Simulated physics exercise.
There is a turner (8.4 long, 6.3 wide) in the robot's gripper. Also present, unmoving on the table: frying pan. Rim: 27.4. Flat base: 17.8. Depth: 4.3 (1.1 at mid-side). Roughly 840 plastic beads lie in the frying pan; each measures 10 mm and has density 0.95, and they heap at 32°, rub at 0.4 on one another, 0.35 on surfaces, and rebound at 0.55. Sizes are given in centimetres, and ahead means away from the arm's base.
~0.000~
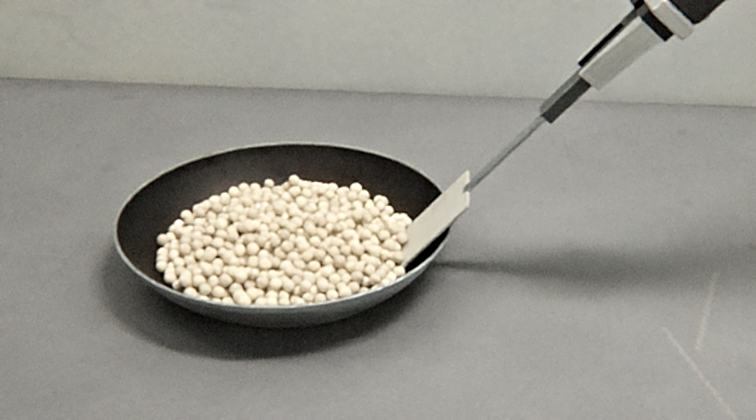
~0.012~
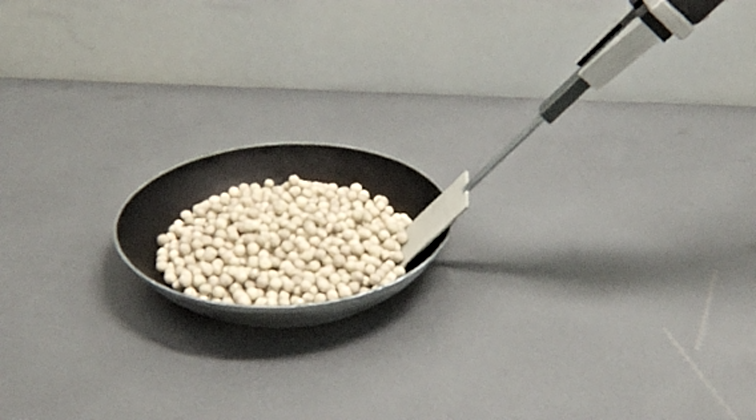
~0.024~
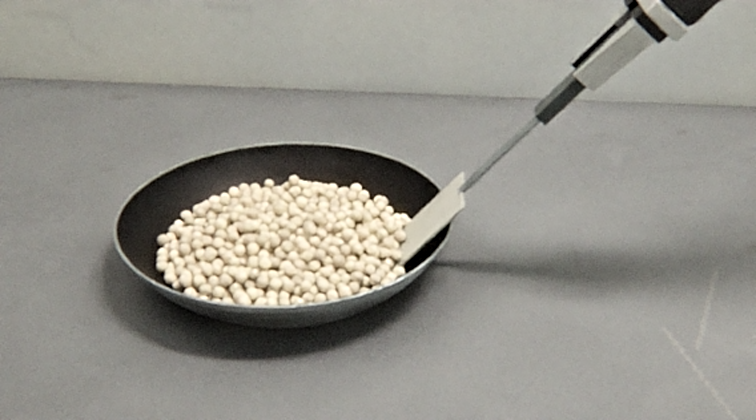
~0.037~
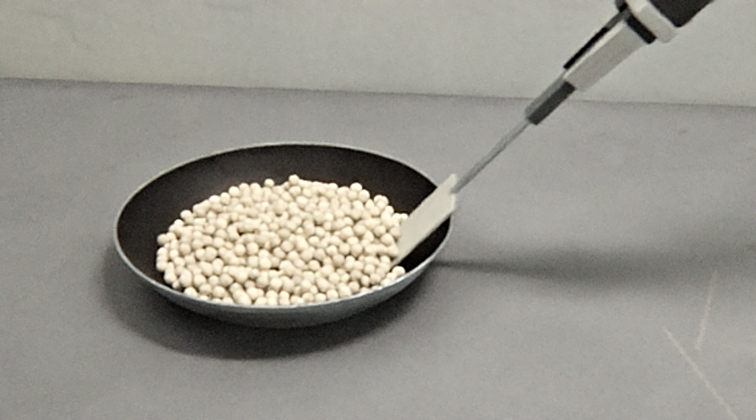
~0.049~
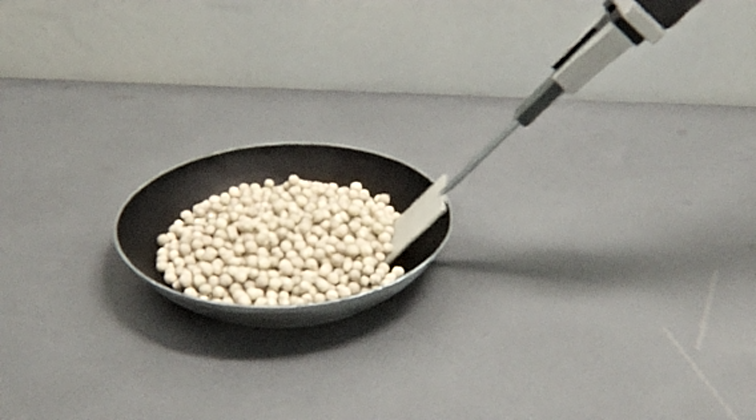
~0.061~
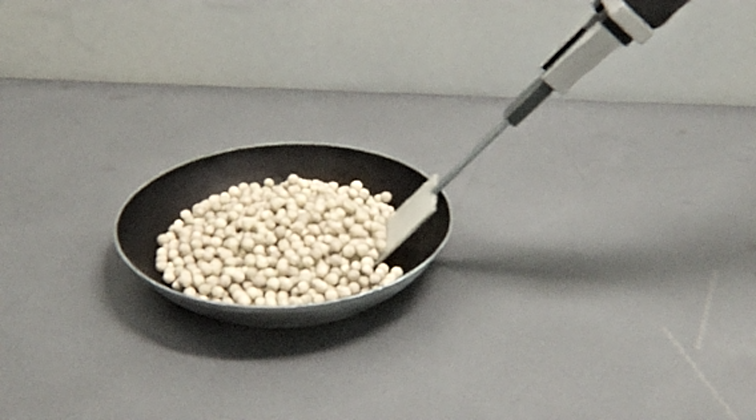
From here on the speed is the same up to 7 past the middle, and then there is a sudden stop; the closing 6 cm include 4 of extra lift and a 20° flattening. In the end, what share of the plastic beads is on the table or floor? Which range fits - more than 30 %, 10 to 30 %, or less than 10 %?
The range that fits is less than 10 %.
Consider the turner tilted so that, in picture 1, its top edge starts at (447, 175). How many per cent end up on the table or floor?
Spill: Approx. 0 per cent.
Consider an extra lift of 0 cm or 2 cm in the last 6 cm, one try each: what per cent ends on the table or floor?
First try around 0 percent, second try around 0 percent.
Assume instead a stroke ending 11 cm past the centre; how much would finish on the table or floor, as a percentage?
Close to 15 per cent would end on the table or floor.
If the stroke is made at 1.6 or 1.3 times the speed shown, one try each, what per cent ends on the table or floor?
10 and 5 %.
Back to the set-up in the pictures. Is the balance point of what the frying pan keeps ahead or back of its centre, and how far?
Ahead, by about 3.5 cm.
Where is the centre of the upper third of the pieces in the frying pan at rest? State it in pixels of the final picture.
I'd put it close to (193, 230).
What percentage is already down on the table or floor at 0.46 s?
My estimate is roughly 0 %.
By 0.14 s, sloping 50°, highest piece 5 above the table; 844 in the frying pan.
By 0.22 s, sloping 43°, highest piece 6 above the table; 844 in the frying pan.
By 0.46 s, sloping 30°, highest piece 6 above the table; 829 in the frying pan, 15 on the table or floor.
By 1.51 s, sloping 30°, highest piece 5 above the table; 828 in the frying pan, 16 on the table or floor.
Final count, 828 in the frying pan, 16 on the table or floor. That is 2 % on the table or floor.
